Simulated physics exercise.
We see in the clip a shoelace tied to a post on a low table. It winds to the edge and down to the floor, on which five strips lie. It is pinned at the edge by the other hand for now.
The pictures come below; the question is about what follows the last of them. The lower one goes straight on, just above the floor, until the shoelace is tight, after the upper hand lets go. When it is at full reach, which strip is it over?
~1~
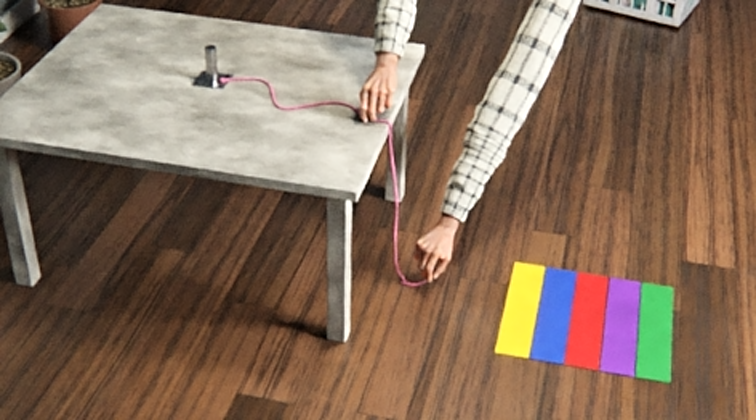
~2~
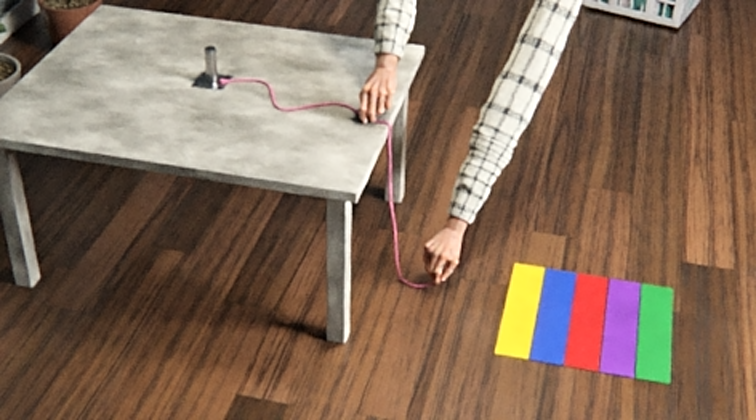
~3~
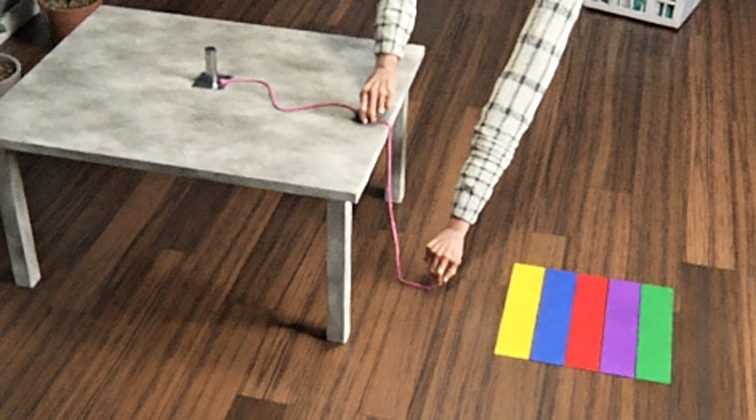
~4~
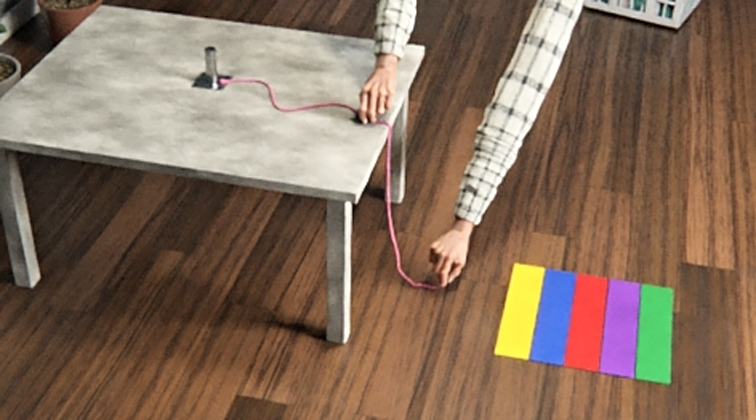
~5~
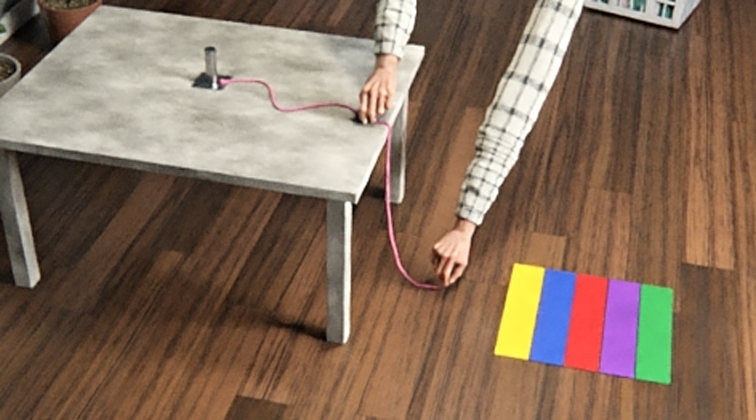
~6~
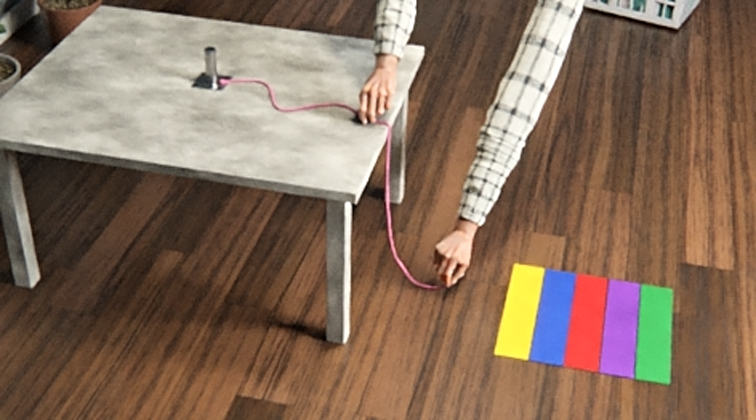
It is over the red strip.
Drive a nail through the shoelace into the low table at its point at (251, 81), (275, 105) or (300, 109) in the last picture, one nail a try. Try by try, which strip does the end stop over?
Going through the three places, that's red, blue and blue.
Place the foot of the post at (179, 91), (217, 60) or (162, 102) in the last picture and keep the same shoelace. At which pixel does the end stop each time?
Results per try: (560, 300); (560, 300); (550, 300).
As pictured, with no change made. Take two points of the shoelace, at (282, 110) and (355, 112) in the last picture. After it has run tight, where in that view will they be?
One ends up around (314, 104), the other around (389, 124).
Soon after, end near (528, 295); over yellow.
Then, end near (568, 302); over blue.
At full stretch, end near (591, 306); over red. Over red.
